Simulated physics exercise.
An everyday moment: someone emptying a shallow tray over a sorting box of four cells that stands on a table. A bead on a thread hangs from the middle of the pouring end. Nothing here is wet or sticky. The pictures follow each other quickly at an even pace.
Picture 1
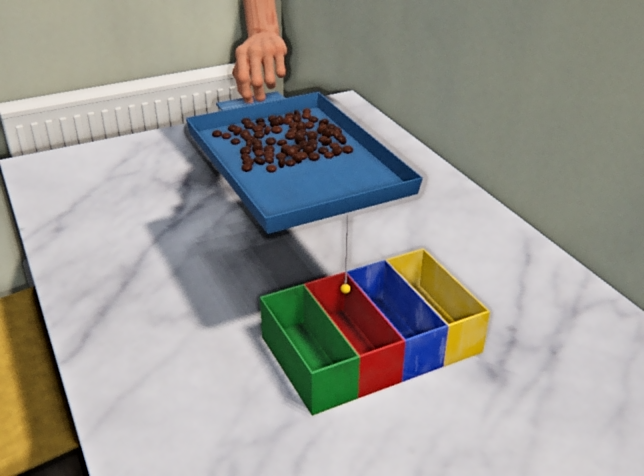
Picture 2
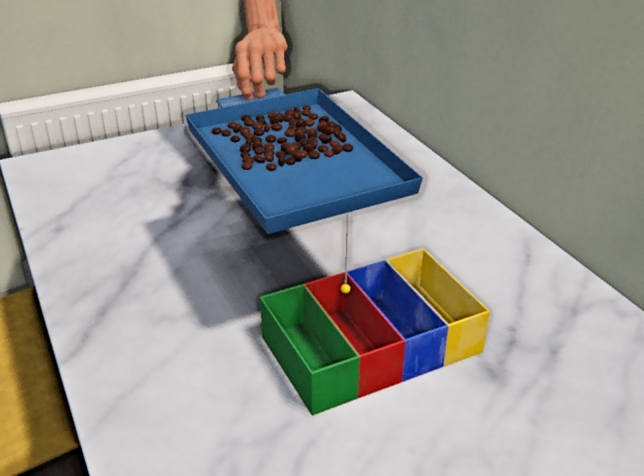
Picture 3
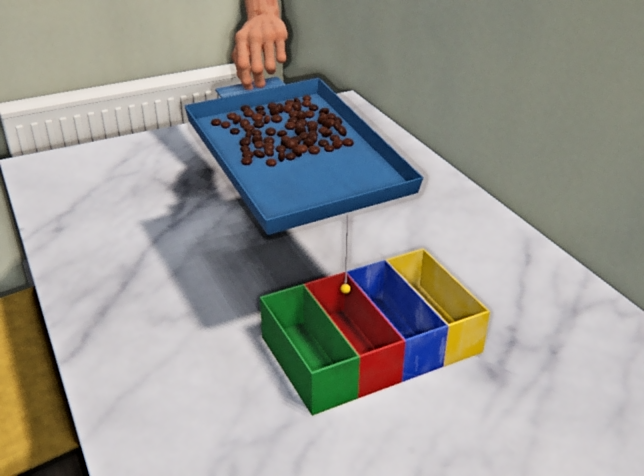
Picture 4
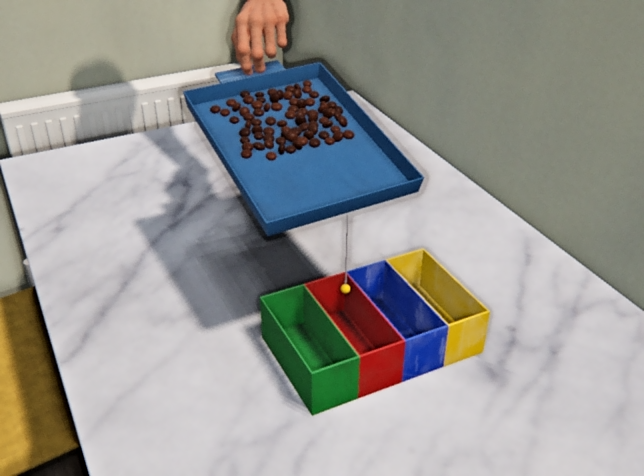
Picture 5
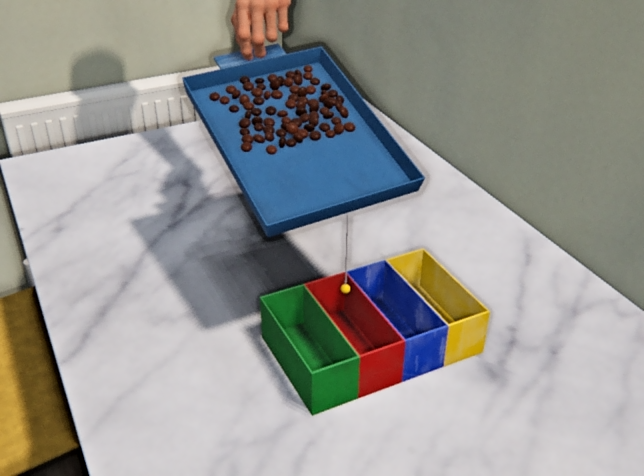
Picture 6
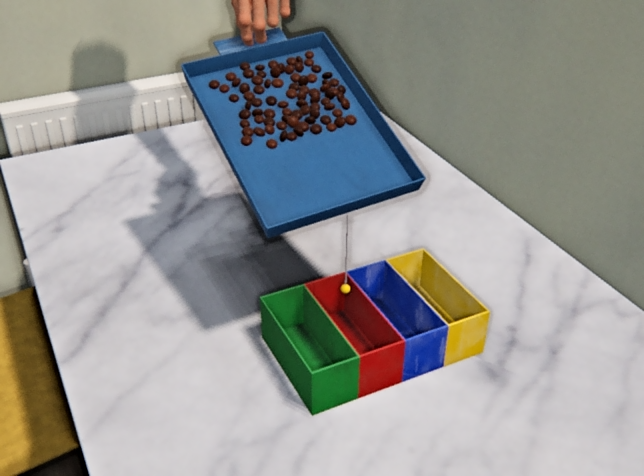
At first, a hand holds a shallow blue tray of small brown pieces nearly flat above a box with green, red, blue and yellow cells on a marble table. Then the hand raises the tray's far end steadily, and its near edge dips slightly toward the left corner while the pieces stay bunched near the raised end.
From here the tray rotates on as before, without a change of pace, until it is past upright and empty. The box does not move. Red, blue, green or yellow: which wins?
It favours the green compartment.
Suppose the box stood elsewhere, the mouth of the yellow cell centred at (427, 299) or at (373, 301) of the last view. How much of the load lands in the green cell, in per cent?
The first gives 50 %, the second 0 %.
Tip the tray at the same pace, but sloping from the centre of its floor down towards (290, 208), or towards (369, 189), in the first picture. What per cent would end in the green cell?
The first gives 50 %, the second 0 %.
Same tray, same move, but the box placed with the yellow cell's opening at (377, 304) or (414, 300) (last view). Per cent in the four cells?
First some 90, then 90 per cent.
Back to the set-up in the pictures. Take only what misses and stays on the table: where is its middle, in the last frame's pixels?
Roughly at (281, 417).
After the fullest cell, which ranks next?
In second place: The cell in red.
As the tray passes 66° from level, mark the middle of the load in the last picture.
Near (319, 208).
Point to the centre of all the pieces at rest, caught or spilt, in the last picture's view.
Around (327, 375).
Shortly afterwards, tray tipped steeply; all but a few on the tray; a little falling or outside the box.
Next, tray tipped past a quarter turn; near half on the tray; near a quarter in the green cell; a little in the red cell; near a quarter falling or outside the box.
Some moments later, tray tipped past a quarter turn; near half in the green cell; near a quarter in the red cell; a little in the blue cell; near a quarter falling or outside the box.
In the end, tray tipped past a quarter turn; near half in the green cell; near a quarter in the red cell; a little in the blue cell; none at all in the yellow cell; near a quarter outside the box.
